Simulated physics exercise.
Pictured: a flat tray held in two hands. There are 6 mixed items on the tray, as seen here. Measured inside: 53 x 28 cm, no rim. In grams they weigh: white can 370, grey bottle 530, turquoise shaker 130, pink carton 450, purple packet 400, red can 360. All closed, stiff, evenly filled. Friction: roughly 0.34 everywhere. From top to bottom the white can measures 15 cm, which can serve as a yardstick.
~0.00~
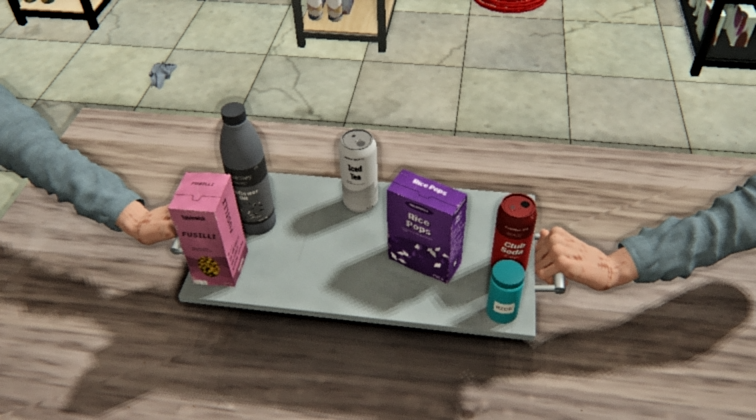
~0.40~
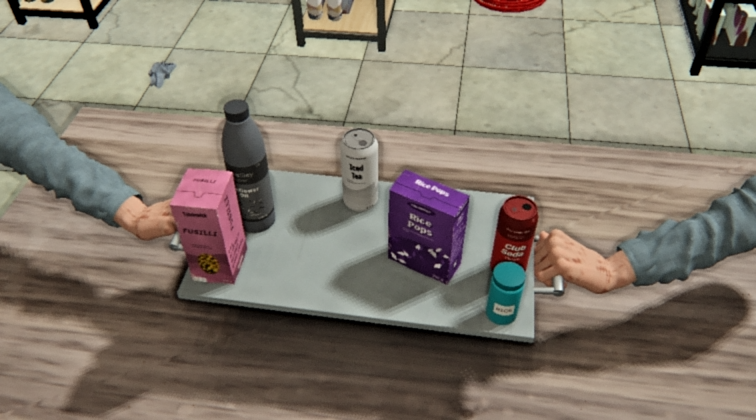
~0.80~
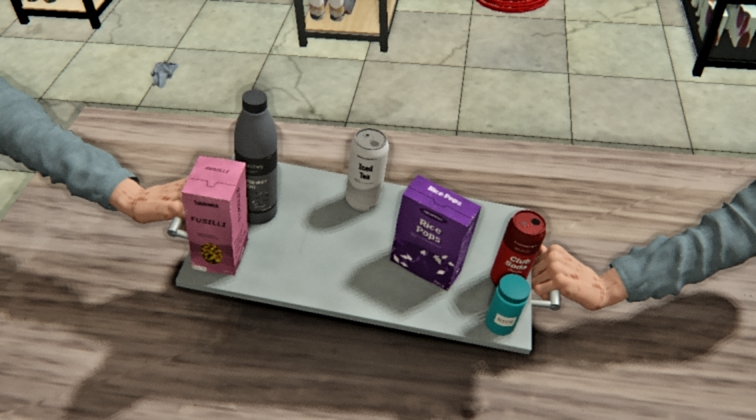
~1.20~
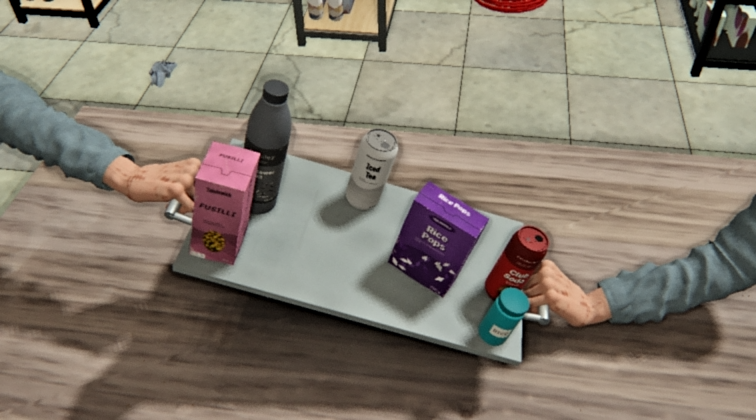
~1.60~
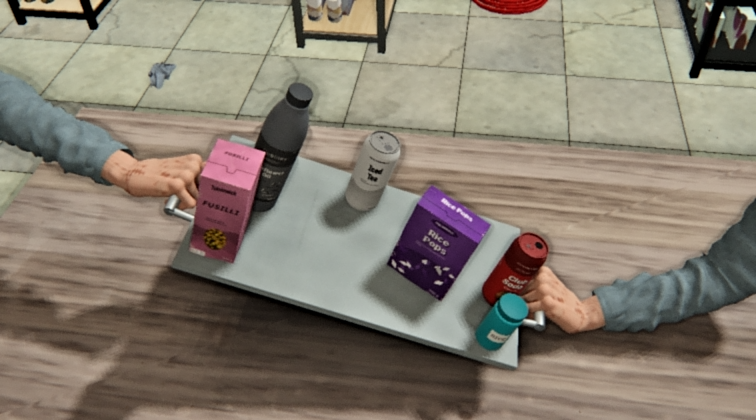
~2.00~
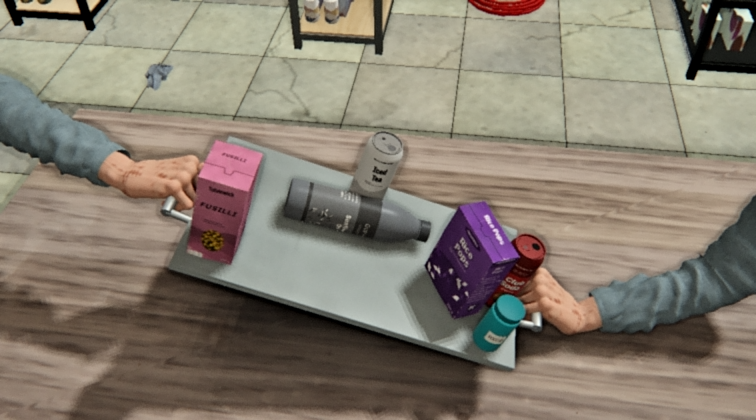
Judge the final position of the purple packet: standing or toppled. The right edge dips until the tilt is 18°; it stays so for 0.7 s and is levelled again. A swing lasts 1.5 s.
Toppled.
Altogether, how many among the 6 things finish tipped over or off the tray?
4.
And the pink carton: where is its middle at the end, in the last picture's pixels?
Near (208, 233).
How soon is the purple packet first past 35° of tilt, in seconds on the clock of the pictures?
Near 2.3 s on the clock.
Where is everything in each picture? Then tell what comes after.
Tray level; purple packet (426, 228); white can (359, 172), in the first frame.
Tray tilted 1°, right edge down; turquoise shaker (505, 294); pink carton (212, 228), in the second frame.
Tray tilted 8°, right edge down; red can (517, 253); white can (367, 171), in the third frame.
Tray tilted 15°, right edge down; grey bottle (266, 148); turquoise shaker (503, 317), in the fourth frame.
Tray tilted 18°, right edge down; grey bottle (277, 148) rocked 6° off its seat; pink carton (226, 203), in the fifth frame.
Tray tilted 18°, right edge down; purple packet (469, 262) 6 cm from its spot; white can (375, 173), in the sixth frame.
By 2.40 s, tray tilted 18°, right edge down; purple packet and red can now off the tray; grey bottle on its side; white can 4 cm from its spot.
By 3.10 s, tray tilted 8°, right edge down; turquoise shaker now off the tray; grey bottle on its side; white can 5 cm from its spot.
When it is over (5.4 s), off the tray and tipped over, turquoise shaker, purple packet and red can; lying over on the tray, grey bottle; the other 2 within 5 cm of the start. In the last view, purple packet near (562, 276).
